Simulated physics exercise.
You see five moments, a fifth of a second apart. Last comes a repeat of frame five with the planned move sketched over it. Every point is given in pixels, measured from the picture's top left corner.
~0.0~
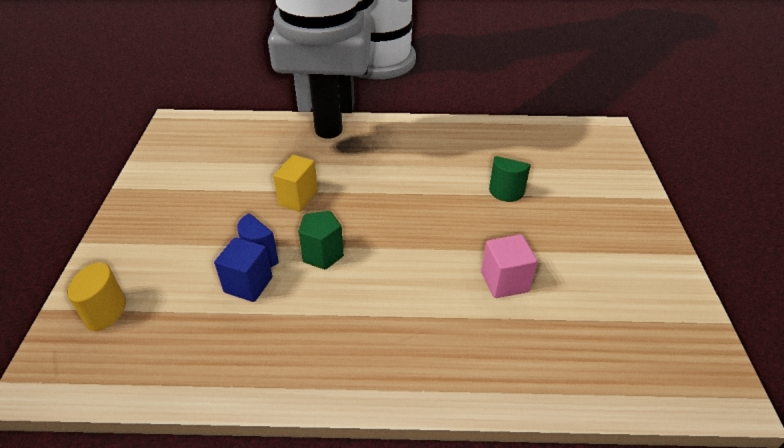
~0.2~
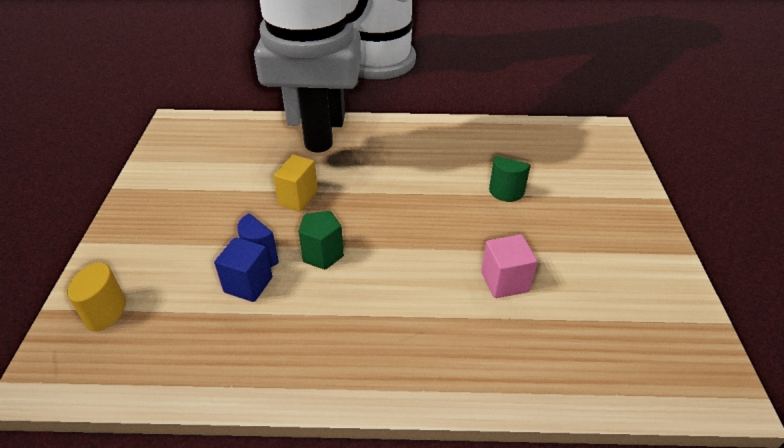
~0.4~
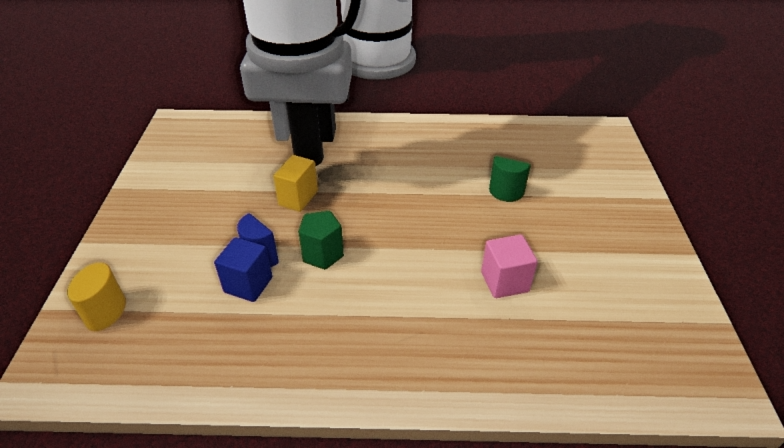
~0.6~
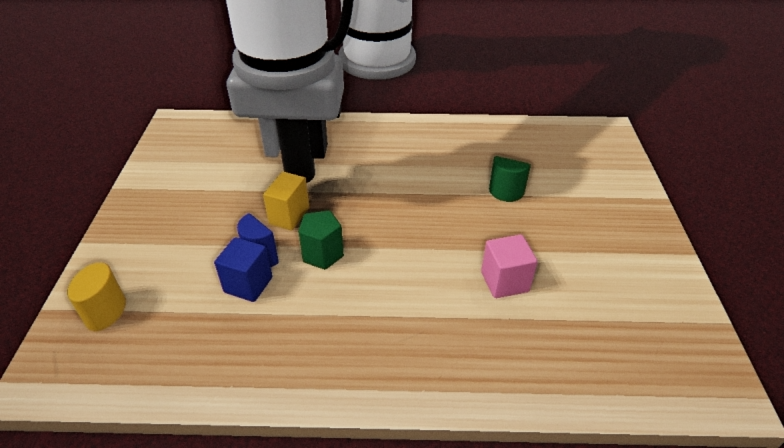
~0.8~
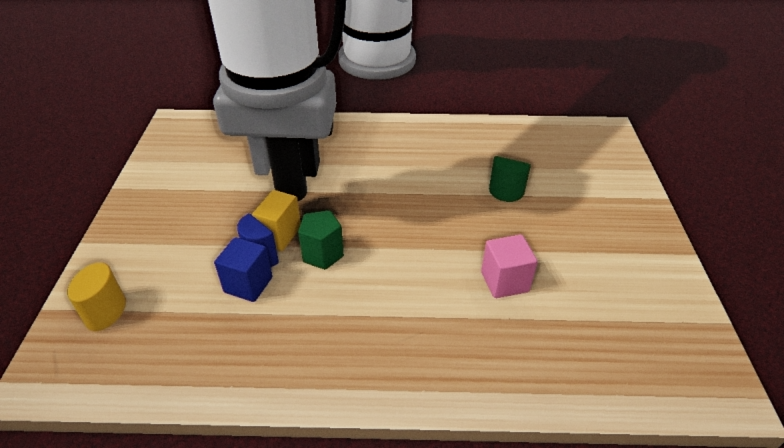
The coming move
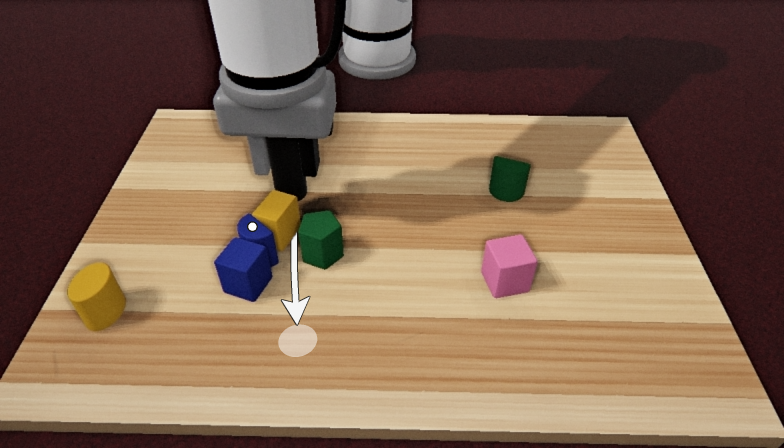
A white and grey robot arm with a black bar reaches over a striped wooden board against a dark maroon background, seen from above at a fixed angle. A yellow block sits near two blue blocks and a green one at left, with a yellow cylinder far left and a green block and pink cube at right. The bar moves forward and slightly left, then pushes the yellow block up close to the blue ones.
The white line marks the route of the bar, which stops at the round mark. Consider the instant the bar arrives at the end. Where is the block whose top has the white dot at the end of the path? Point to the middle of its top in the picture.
The centre of its top will be at (211, 248).
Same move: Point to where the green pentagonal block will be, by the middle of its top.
Its top middle will sit at (329, 241).
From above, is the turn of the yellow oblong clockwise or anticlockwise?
My answer: Clockwise.
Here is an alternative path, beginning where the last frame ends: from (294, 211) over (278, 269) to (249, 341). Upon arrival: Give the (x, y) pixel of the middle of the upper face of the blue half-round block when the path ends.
The middle of its upper face will lie at (187, 260).
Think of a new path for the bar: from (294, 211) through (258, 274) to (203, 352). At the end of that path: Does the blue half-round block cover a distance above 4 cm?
Yes
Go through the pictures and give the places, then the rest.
The first picture shows bar tip (329, 132); block tops, blue square block (240, 253); blue half-round block (252, 227); yellow oblong (294, 167); green pentagonal block (319, 223).
The second picture shows bar (319, 146); blocks unchanged.
The third picture shows bar (309, 160); blocks unchanged.
The fourth picture shows bar (300, 177); yellow oblong (285, 185).
The fifth picture shows bar (292, 194); blue square block (240, 253); blue half-round block (252, 227); yellow oblong (275, 204); green pentagonal block (319, 223).
Path on the board, straight from (294, 211) to (298, 340); the dot is on the blue half-round block.
The first path, step by step. One third of the way, bar (291, 232); blue square block (217, 279), turned 35° anticlockwise; blue half-round block (221, 248), turned 25° clockwise; yellow oblong (254, 239), turned 50° clockwise; green pentagonal block (324, 229), turned 15° anticlockwise.
Two thirds of the way, bar (292, 274); blue square block (211, 283), turned 40° anticlockwise; blue half-round block (211, 248), turned 55° clockwise; yellow oblong (245, 259), turned 115° clockwise; green pentagonal block (329, 241), turned 75° anticlockwise.
At the end, bar (295, 324); blue square block (211, 283), turned 40° anticlockwise; blue half-round block (211, 248), turned 55° clockwise; yellow oblong (245, 259), turned 115° clockwise; green pentagonal block (329, 241), turned 75° anticlockwise.
